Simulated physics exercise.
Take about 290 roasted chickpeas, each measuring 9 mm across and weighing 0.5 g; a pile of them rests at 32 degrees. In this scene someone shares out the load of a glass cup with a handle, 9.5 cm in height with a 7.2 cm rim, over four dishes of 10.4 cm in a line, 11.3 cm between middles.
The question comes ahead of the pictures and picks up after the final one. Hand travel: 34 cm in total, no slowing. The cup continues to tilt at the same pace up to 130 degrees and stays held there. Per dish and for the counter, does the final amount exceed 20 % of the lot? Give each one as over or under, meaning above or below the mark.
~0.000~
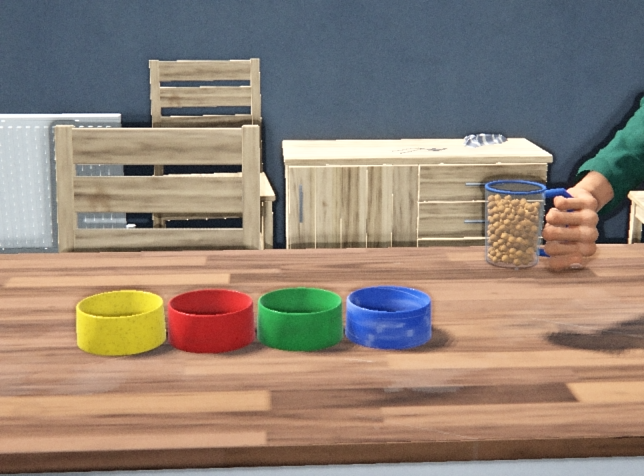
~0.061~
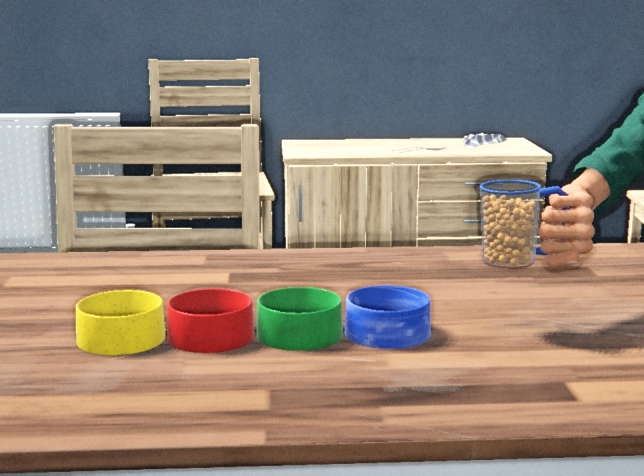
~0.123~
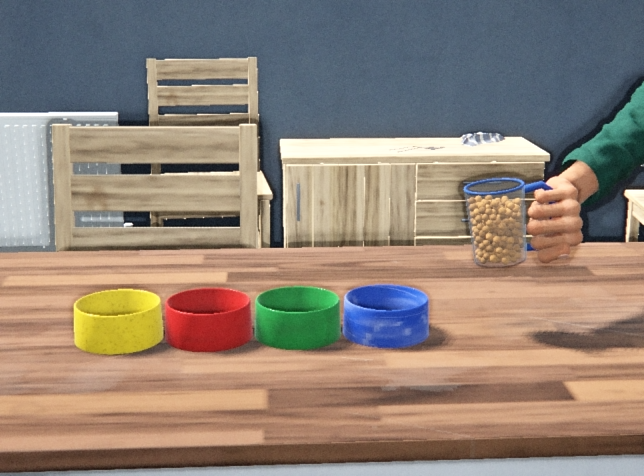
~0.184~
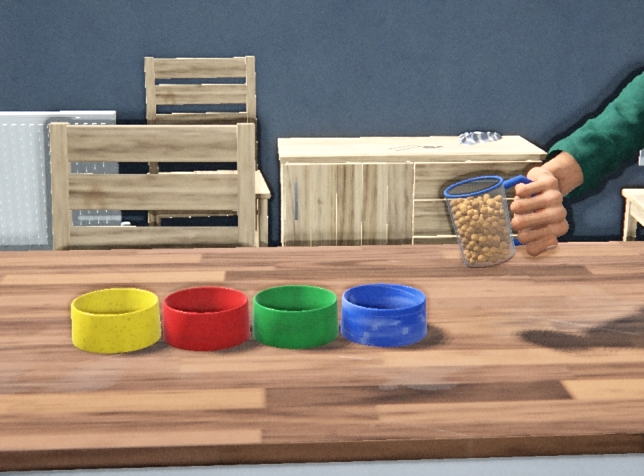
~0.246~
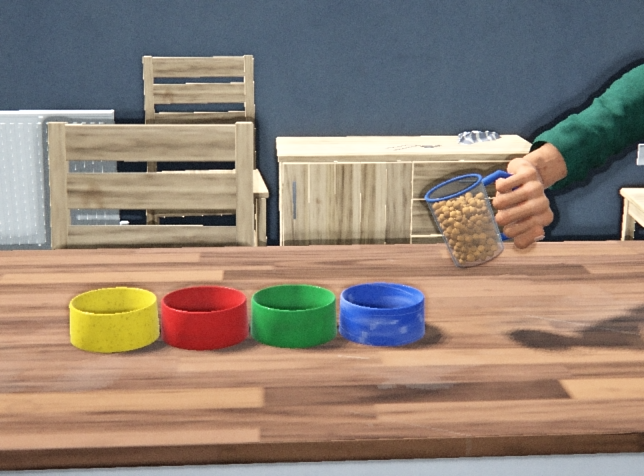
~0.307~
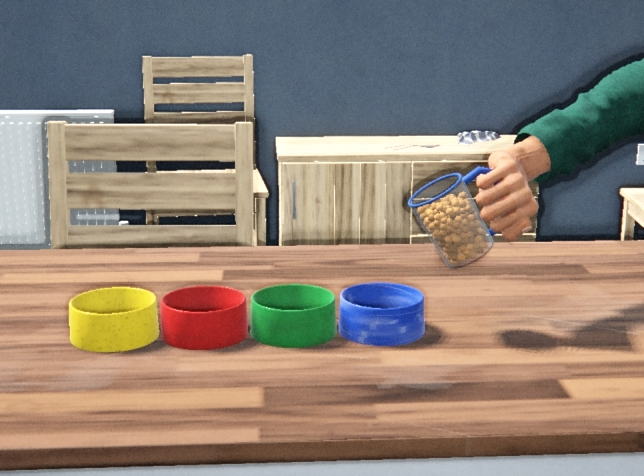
Red: Over, blue: Under, green: Under, yellow: Under, counter: Under.
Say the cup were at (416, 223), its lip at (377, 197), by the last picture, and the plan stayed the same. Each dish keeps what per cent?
Final shares - red 100 %, blue 0 %, green 0 %, yellow 0 %.
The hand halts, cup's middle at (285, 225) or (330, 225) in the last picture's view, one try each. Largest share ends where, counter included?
Try 1 - red; try 2 - green.
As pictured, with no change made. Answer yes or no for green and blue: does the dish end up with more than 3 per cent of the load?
For green, it does; for blue, it does not.
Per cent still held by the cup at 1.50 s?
It comes out close to 0 per cent.
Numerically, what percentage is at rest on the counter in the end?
About 5 percent.
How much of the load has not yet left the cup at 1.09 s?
Roughly 65 %.
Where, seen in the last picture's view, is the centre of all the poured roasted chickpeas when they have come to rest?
Somewhere near (200, 321) in the last picture.
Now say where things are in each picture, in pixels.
Cup at (514, 225), tilt 0 degrees, lip at (487, 188), moved 0.0 cm; middle of the pieces at (513, 232); blue dish at (389, 299); green dish at (300, 301); red dish at (211, 303); yellow dish at (120, 304), in the first frame.
Cup at (510, 224), tilt 2 degrees, lip at (482, 188), moved 0.4 cm; middle of the pieces at (510, 232), in the second frame.
Cup at (497, 223), tilt 8 degrees, lip at (465, 191), moved 1.7 cm; middle of the pieces at (498, 231), in the third frame.
Cup at (482, 223), tilt 15 degrees, lip at (446, 195), moved 3.4 cm; middle of the pieces at (484, 230), in the fourth frame.
Cup at (466, 222), tilt 23 degrees, lip at (427, 199), moved 5.2 cm; middle of the pieces at (470, 229), in the fifth frame.
Cup at (453, 222), tilt 30 degrees, lip at (410, 205), moved 6.8 cm; middle of the pieces at (457, 228); blue dish at (382, 296); green dish at (293, 298); red dish at (204, 299); yellow dish at (113, 301). Its pace works out near 120 degrees a second; the hand travels 28 cm a second, in the sixth frame.
After 0.78 s, tilt 88 degrees; cup holds 100 %.
Then, at 1.09 s, tilt 126 degrees; cup holds 65 %, red 15 %, green 10 %.
Then, at 1.50 s, tilt 130 degrees; cup holds 0 %, red 85 %, green 10 %.
By 1.9 s all is still; red 85 %, blue 0 %, green 10 %, yellow 0 %, counter 5 %.
